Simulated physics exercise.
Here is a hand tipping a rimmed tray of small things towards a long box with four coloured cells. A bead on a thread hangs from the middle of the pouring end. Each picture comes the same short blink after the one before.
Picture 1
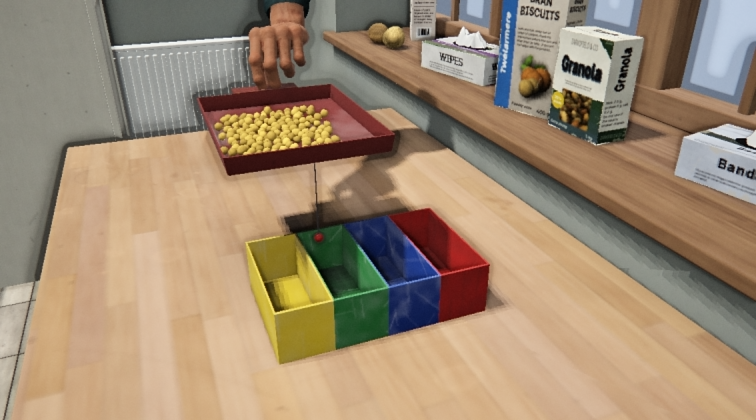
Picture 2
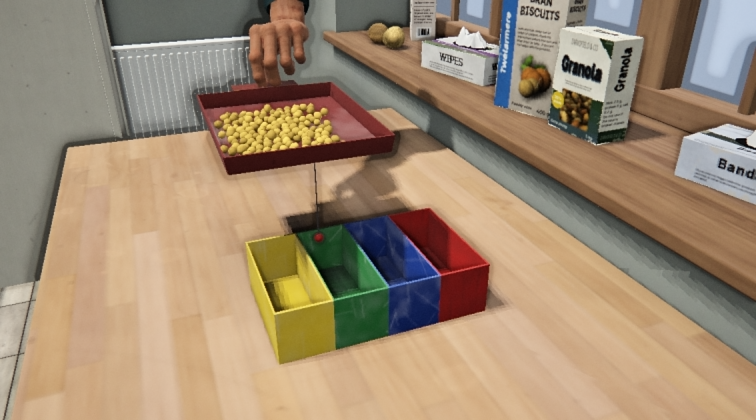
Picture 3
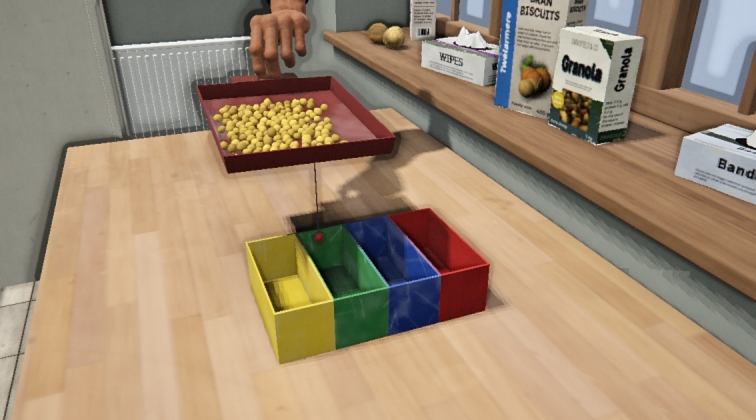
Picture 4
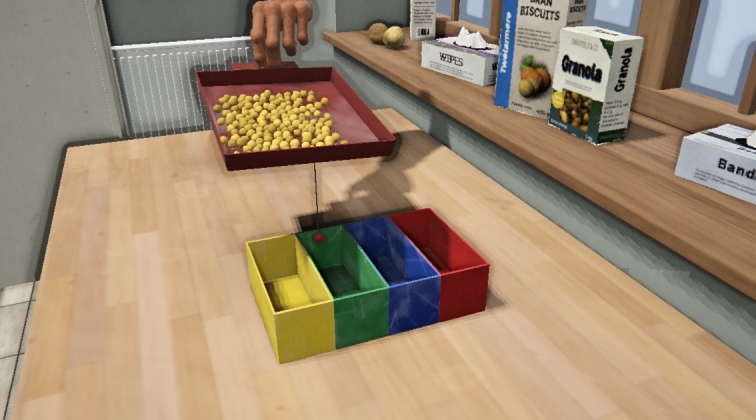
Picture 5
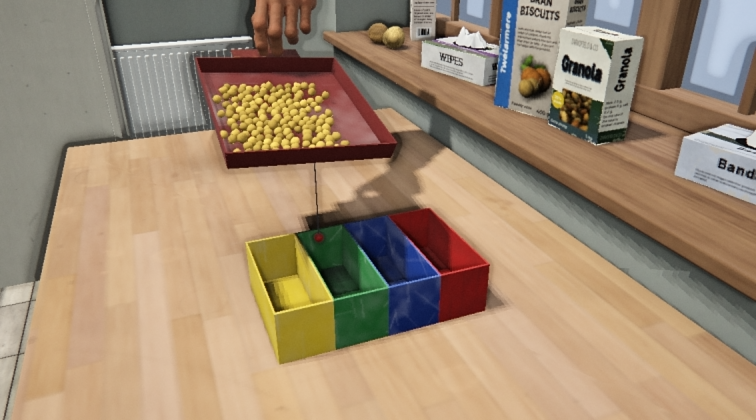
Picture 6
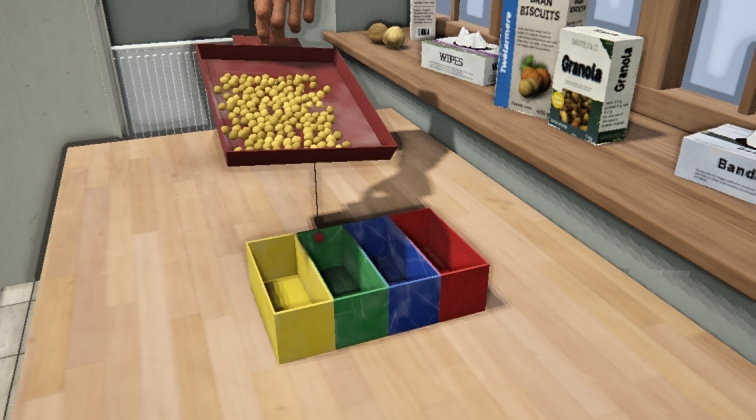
A hand slowly raised the back of a red tray of small yellow balls above a box with yellow, green, blue and red cells, and the tray slanted forward, its right front corner dipping slightly.
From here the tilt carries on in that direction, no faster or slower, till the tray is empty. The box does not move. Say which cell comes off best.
It favours the blue compartment.
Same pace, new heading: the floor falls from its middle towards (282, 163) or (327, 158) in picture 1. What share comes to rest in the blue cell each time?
The first gives 0 %, the second 30 %.
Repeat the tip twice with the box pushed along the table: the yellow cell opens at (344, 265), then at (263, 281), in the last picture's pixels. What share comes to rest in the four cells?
About 90 and 100 per cent.
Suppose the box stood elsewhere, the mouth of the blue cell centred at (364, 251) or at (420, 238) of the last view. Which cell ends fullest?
One: The cell in blue. Two: Green.
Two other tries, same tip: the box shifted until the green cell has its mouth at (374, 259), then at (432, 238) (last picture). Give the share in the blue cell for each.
First some 20, then 0 per cent.
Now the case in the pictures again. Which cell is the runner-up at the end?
It is that green cell.
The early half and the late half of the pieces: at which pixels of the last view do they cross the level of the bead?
Around (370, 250) and then (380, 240).
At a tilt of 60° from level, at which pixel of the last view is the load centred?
Near (326, 121).
Shortly afterwards, tray tipped steeply; the whole lot on the tray.
Next, tray tipped right over; all but a few on the tray; only a few in the blue cell; only a few in the red cell.
Some moments later, tray tipped past a quarter turn; near half in the blue cell; near a third in the green cell; a little in the red cell; a little in the yellow cell; only a few falling or outside the box.
In the end, tray tipped past a quarter turn; near half in the blue cell; near a third in the green cell; a little in the red cell; a little in the yellow cell; only a few outside the box.
